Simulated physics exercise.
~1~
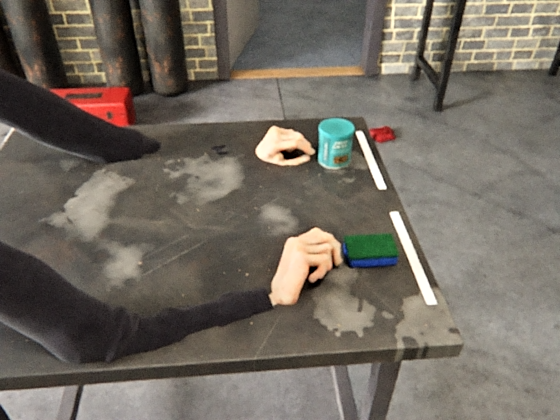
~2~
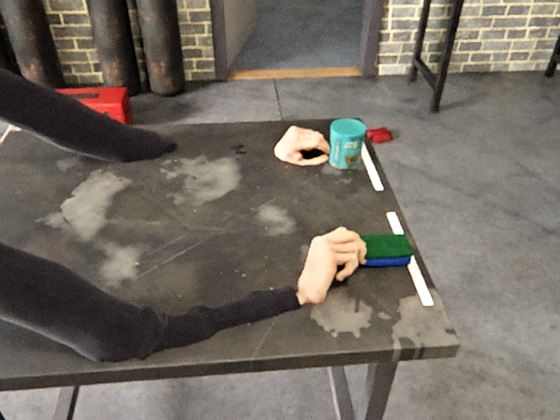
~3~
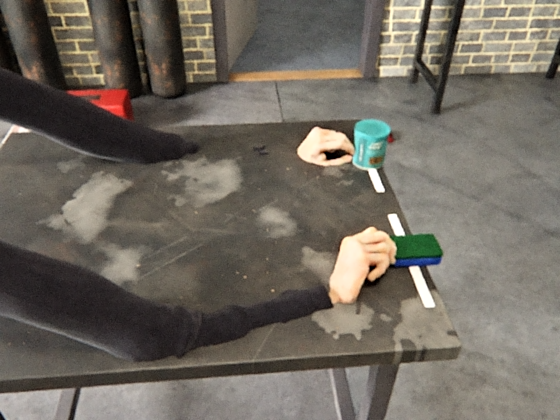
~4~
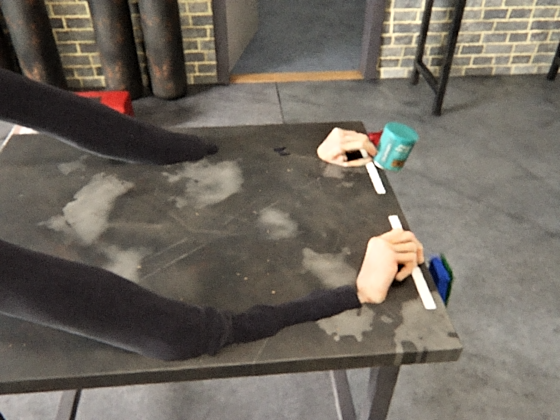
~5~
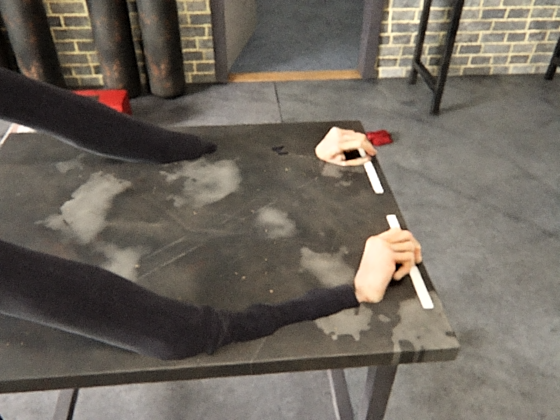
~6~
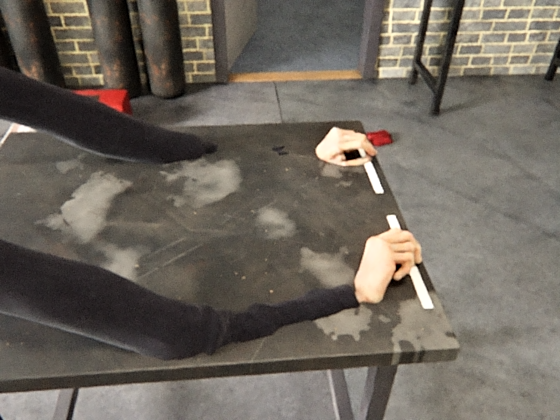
In the video, two hands slide a green and blue sponge and a turquoise tin rightward across a dark table, past white tape strips, until both tip over the edge and drop out of sight, leaving the hands resting near the tape.
